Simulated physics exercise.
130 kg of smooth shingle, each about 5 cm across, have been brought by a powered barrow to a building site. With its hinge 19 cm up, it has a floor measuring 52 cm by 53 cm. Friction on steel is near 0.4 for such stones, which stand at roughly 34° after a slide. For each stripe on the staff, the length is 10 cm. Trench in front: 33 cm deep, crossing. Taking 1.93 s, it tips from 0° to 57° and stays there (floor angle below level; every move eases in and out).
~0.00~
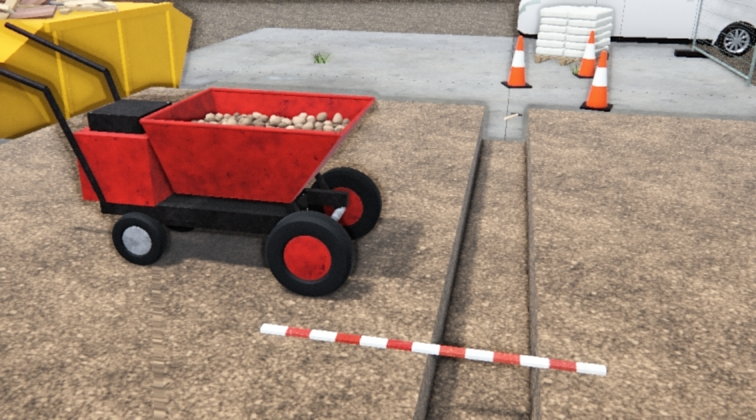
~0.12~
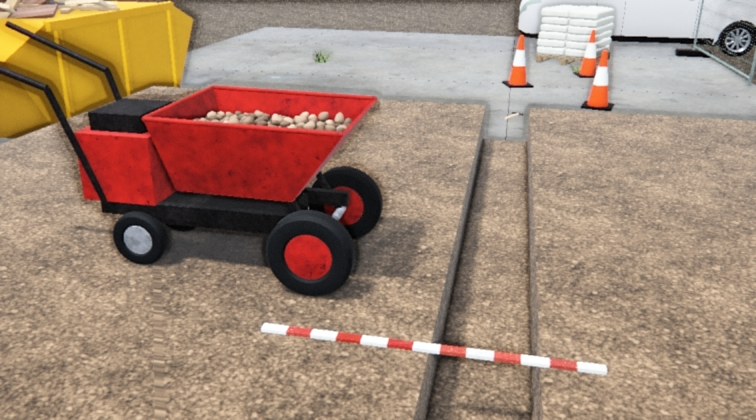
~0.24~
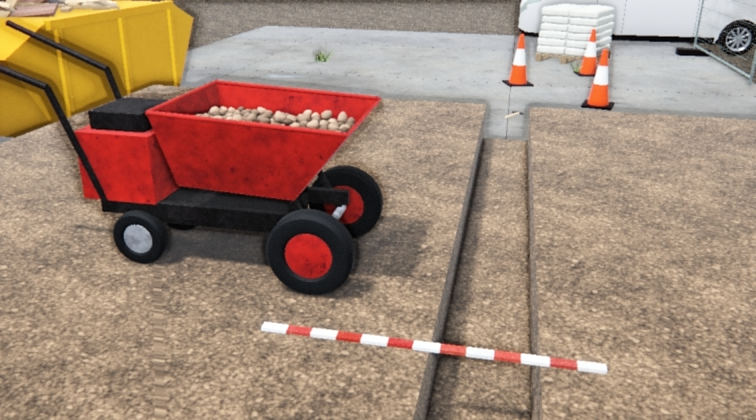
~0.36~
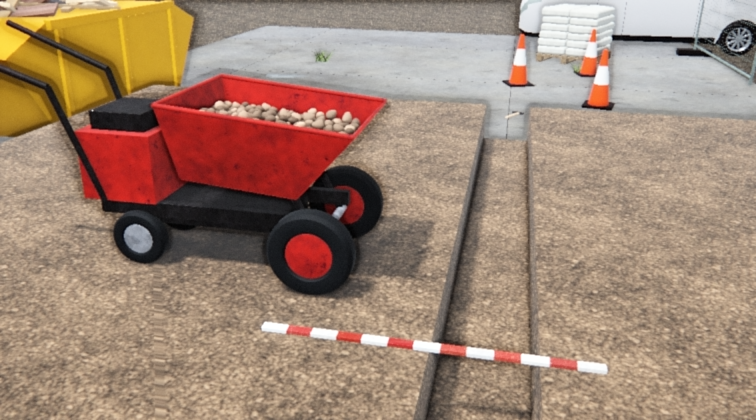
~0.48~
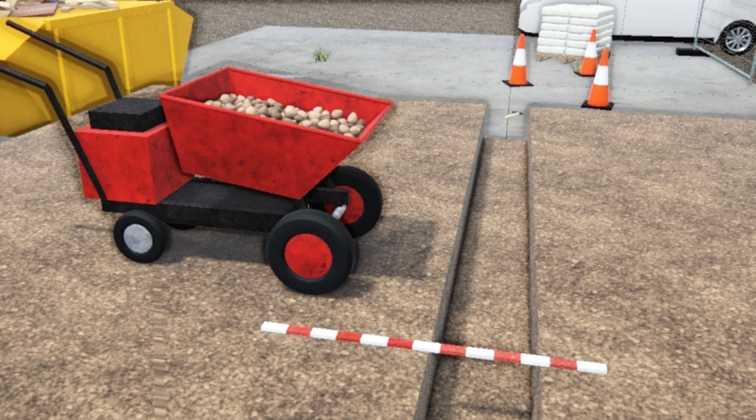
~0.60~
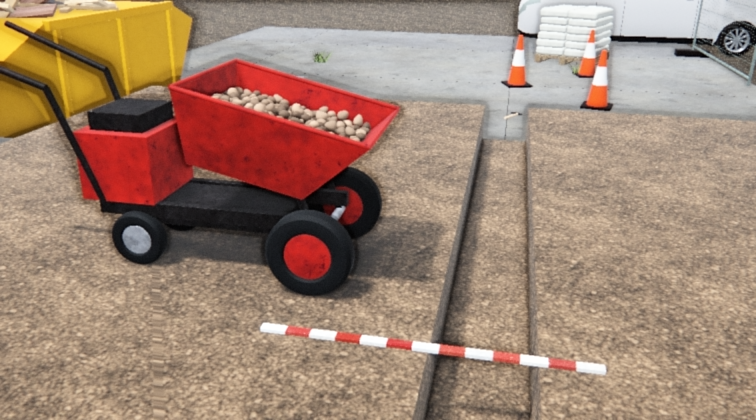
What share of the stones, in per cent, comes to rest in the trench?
About 65 per cent of the stones finish in the trench.
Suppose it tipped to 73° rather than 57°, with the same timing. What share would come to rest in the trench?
Roughly 100 per cent would end in the trench.
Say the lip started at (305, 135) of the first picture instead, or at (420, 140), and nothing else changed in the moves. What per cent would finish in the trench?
I'd say some 50 per cent and some 30 per cent.
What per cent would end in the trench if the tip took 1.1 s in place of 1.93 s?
It would be near 65 percent.
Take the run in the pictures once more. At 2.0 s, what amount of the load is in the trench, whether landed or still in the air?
By that moment, roughly 15 per cent of the load.
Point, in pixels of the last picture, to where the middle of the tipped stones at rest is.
Their middle ends up near (486, 331).
After 1.5 s the floor is at 48°; 100 % in the tray; the foremost stones are at (413, 186).
After 2.0 s the floor is at 57°; 85 % in the tray, 14 % in the trench; the foremost stones are at (508, 327).
After 2.4 s the floor is at 57°; 63 % in the tray, 37 % in the trench; the foremost stones are at (528, 313).
After 4.3 s the floor is at 57°; 35 % in the tray, 65 % in the trench; the foremost stones are at (531, 326).
